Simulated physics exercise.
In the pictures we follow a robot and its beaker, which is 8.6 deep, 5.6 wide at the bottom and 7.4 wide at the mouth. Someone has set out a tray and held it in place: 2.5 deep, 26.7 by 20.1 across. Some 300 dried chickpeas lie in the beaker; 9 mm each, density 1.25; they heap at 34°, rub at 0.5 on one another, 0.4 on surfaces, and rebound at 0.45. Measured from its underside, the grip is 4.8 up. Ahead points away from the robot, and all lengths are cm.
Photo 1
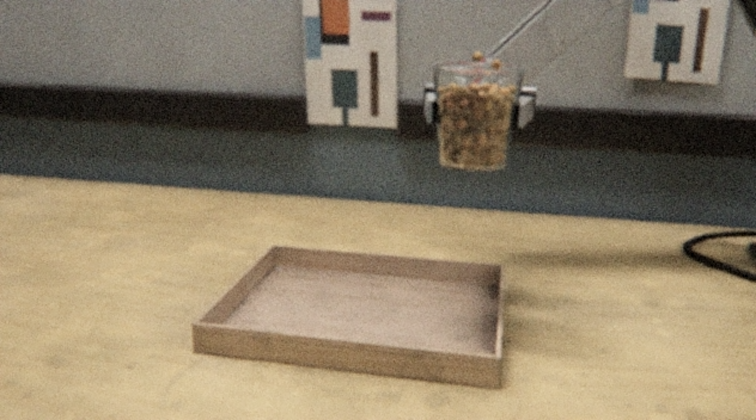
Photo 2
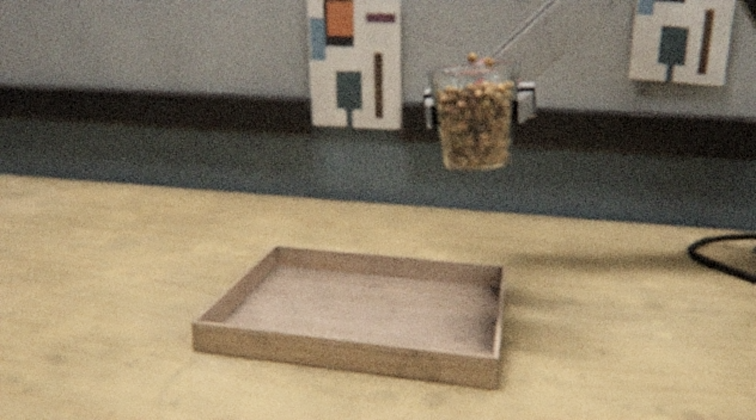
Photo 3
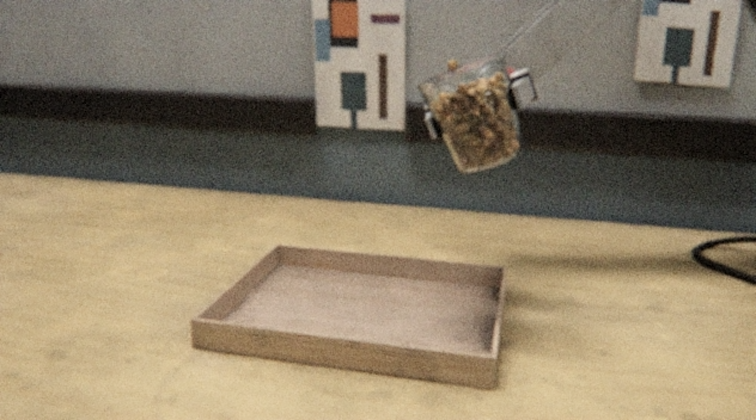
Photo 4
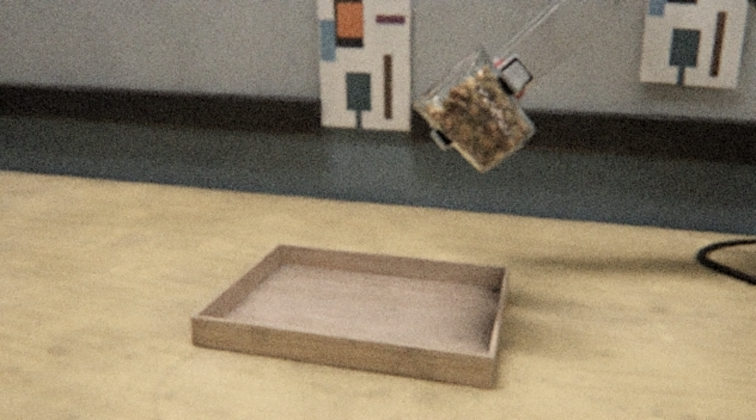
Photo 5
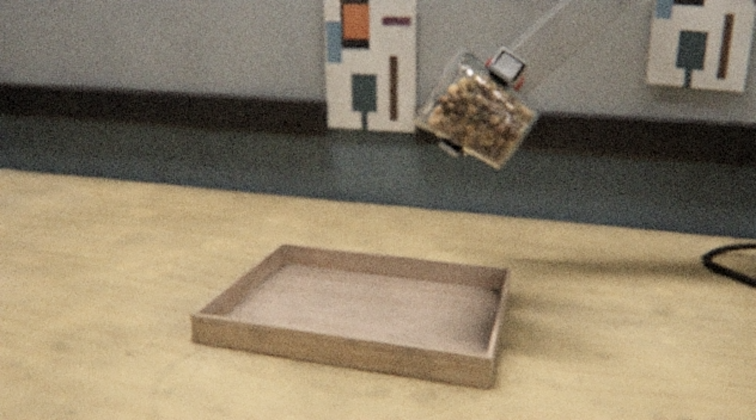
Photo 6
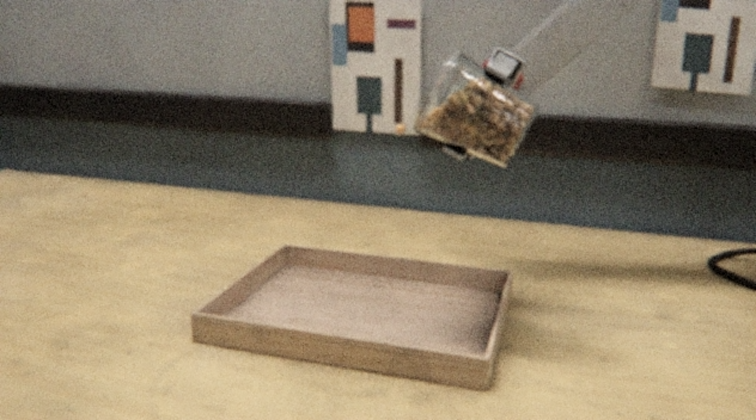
Above a wooden tray on a table, a gripper steadily tilts a clear beaker of chickpeas leftward.
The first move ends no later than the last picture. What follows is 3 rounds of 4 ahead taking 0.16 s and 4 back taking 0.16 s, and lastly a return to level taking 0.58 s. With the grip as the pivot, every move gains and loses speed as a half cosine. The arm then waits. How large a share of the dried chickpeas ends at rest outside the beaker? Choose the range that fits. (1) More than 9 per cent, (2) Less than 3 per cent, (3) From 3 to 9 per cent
Option 1: More than 9 per cent.
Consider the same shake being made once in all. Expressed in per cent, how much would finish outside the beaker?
It would then be around 15 per cent.
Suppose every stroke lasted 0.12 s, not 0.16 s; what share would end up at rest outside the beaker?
50 %.
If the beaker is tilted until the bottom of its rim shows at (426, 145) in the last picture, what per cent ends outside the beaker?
The share is around 85 %.
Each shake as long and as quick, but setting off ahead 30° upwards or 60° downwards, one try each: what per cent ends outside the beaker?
I'd say close to 40 percent for the first and close to 0 percent for the second.
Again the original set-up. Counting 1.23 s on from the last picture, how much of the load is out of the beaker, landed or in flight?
About 30 per cent so far.
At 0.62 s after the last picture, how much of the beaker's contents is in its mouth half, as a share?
About 45 percent.
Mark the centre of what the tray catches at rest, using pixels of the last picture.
It lands close to (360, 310).
Then, 0.62 s later, tilted 65° forward, highest piece 22 above the table; 238 in the beaker, 38 in the tray, 28 in flight or on a rim.
Then, 1.23 s later, tilted 36° forward, highest piece 23 above the table; 209 in the beaker, 94 in the tray, 1 in flight or on a rim.
Then, 1.74 s later, level, highest piece 25 above the table; 209 in the beaker, 95 in the tray.
Then, 2.79 s later, level, highest piece 25 above the table; 209 in the beaker, 95 in the tray.
At rest, 209 in the beaker, 95 in the tray. That is 31 % outside the beaker.
